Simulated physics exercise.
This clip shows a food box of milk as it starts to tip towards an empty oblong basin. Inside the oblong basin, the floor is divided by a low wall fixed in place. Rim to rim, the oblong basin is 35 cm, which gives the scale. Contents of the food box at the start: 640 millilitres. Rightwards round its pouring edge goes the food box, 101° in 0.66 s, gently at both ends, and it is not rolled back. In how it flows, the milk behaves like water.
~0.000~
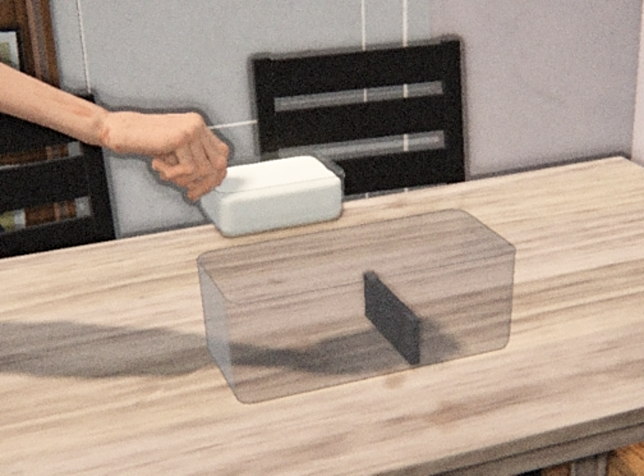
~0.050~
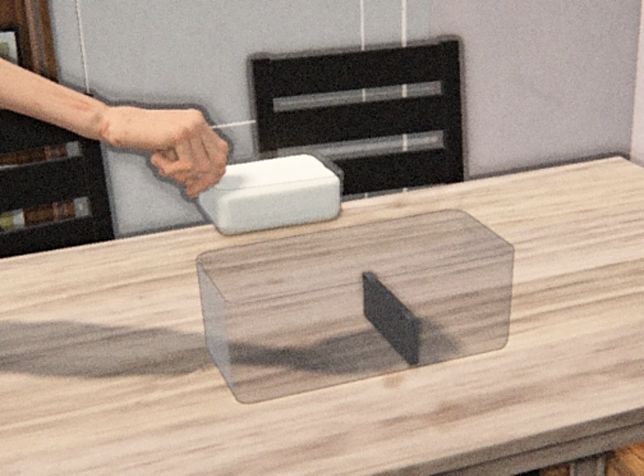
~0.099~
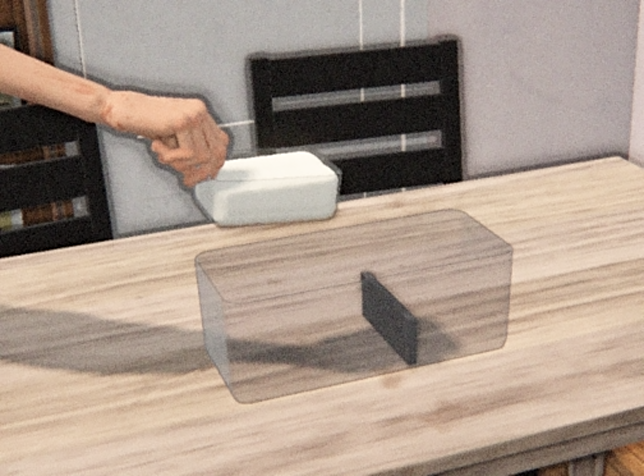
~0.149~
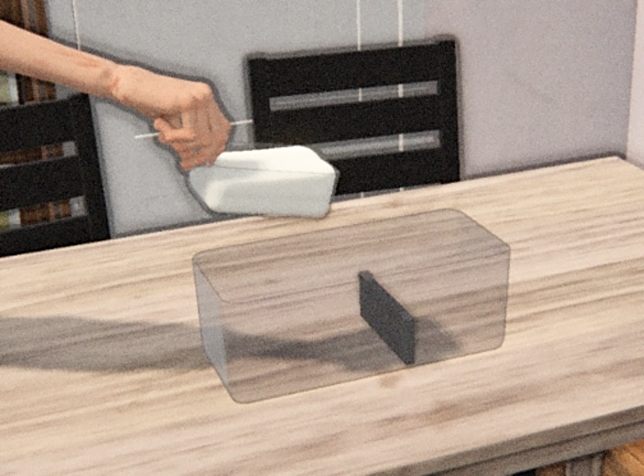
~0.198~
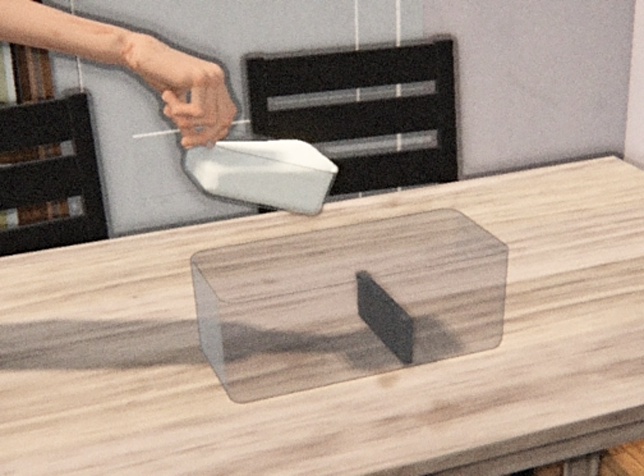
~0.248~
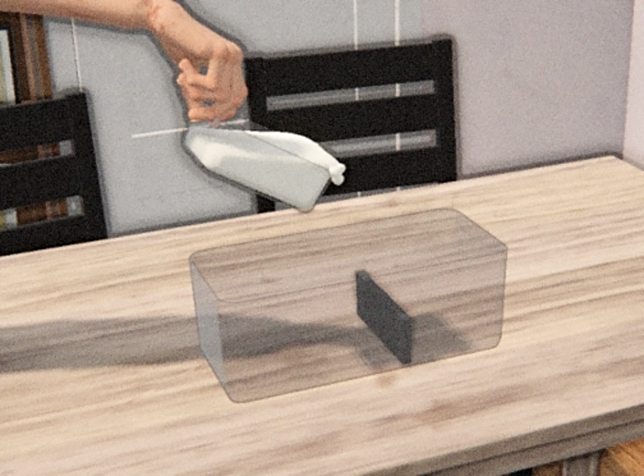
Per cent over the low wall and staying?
78 per cent.
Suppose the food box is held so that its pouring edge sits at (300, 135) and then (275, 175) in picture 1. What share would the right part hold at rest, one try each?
In order, 65 and 20 per cent.
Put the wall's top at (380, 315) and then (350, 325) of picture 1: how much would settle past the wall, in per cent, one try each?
75 in a hundred, followed by 80 in a hundred.
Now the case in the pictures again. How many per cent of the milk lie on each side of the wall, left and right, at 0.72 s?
I'd say some 6 in a hundred on the left and 82 on the right.
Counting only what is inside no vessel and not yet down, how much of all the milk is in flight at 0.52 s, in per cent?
Around 62 in a hundred.
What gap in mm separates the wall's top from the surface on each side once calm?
Some 58 mm on the left and 34 mm on the right.
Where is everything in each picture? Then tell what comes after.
It leans 0°; its right rim is at (330, 162); the milk meets the walls at (206, 185) and (327, 167); the oblong basin's rim runs from (211, 281) to (489, 230); the wall's top is at (390, 296), in the first frame.
It leans 1°; its right rim is at (329, 162); the milk meets the walls at (205, 184) and (325, 166), in the second frame.
It leans 6°; its right rim is at (327, 162); the milk meets the walls at (202, 179) and (323, 162), in the third frame.
It leans 12°; its right rim is at (324, 162); the milk meets the walls at (199, 170) and (322, 157); 1 per cent is over the edge, in the fourth frame.
It leans 21°; its right rim is at (322, 162); the milk meets the walls at (195, 156) and (319, 156); 4 per cent is over the edge, in the fifth frame.
It leans 31°; its right rim is at (320, 162); the milk meets the walls at (194, 141) and (308, 149); 9 per cent is over the edge, in the sixth frame.
Then, 0.52 s in, the tilt is 91° and 15 per cent is still to pour, 5 is left of the wall and 18 right of it.
Then, 0.72 s in, the tilt is 101° and 1 per cent is still to pour, 6 is left of the wall and 82 right of it.
Then, 0.93 s in, the tilt is 101° and 0 per cent is still to pour, 15 is left of the wall and 78 right of it.
Then, 1.16 s in, the tilt is 101° and 0 per cent is still to pour, 16 is left of the wall and 78 right of it.
Finally, 16 per cent lies left of the wall, 78 right of it and 6 outside.
